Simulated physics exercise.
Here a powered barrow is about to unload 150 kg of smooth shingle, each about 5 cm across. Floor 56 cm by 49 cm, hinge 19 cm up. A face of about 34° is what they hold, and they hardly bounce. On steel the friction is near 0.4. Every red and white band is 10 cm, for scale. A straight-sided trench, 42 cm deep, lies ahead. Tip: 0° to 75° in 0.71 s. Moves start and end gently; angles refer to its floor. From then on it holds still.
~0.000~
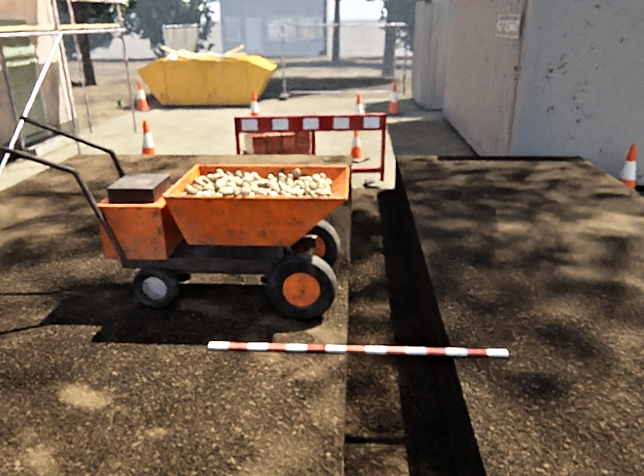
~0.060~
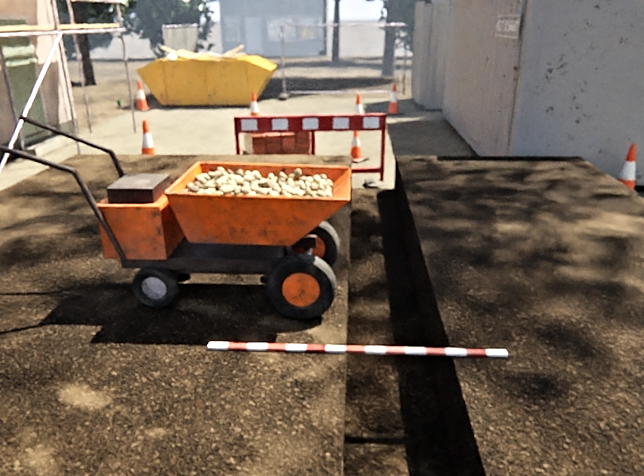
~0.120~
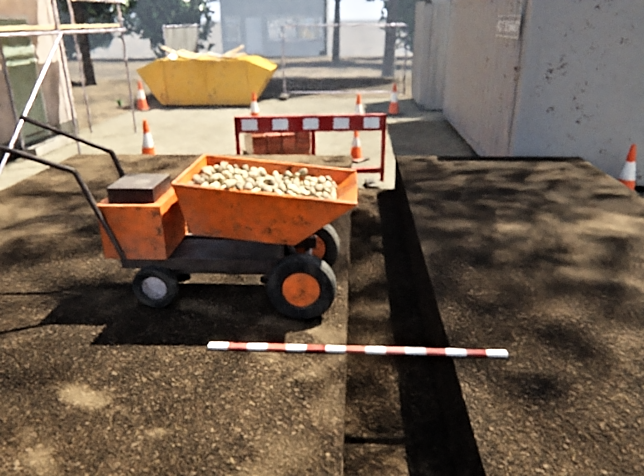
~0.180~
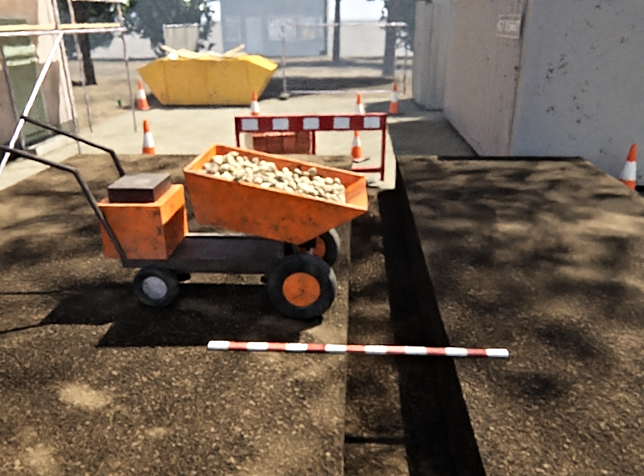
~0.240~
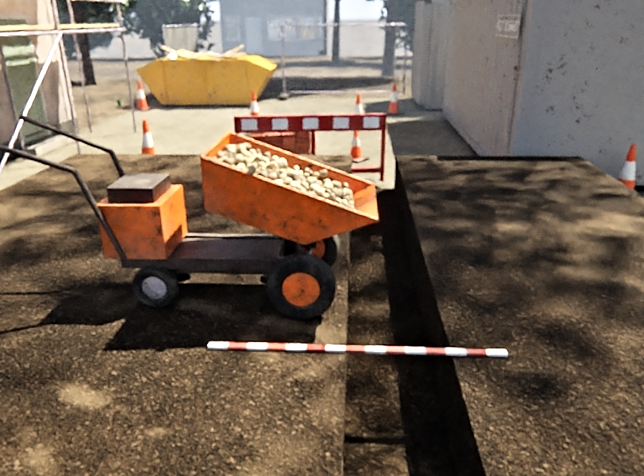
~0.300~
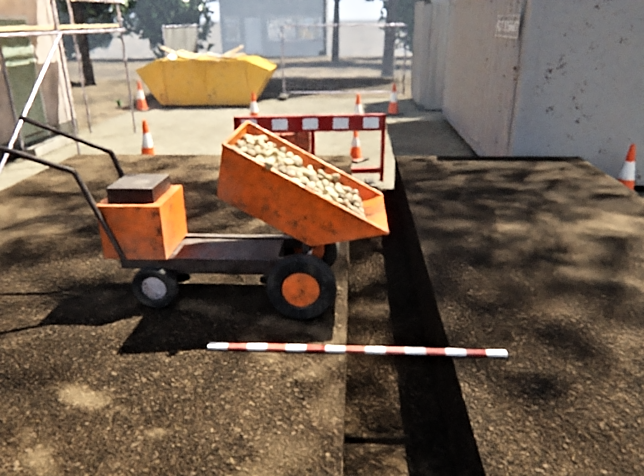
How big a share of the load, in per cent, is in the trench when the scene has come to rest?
A share of about 53 percent.
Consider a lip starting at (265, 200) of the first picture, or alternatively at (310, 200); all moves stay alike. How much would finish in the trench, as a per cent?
95 % and 95 %.
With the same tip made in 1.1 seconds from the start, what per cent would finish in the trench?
About 60 percent, I'd say.
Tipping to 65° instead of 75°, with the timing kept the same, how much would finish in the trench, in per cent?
Then close to 40 per cent.
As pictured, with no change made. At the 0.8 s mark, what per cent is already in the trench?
At that moment: Approx. 30 %.
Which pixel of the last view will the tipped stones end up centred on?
Centre estimate: Around (428, 338).
After 0.5 s the floor is at 63°; 100 % in the tray; the foremost stones are at (400, 253).
After 0.8 s the floor is at 75°; 52 % in the tray, 29 % in the trench, 20 % past the trench; the foremost stones are at (478, 297).
After 1.2 s the floor is at 75°; 1 % in the tray, 51 % in the trench, 47 % past the trench; the foremost stones are at (631, 291).
After 3.1 s the floor is at 75°; 0 % in the tray, 53 % in the trench, 47 % past the trench; the foremost stones are past the picture's edge.
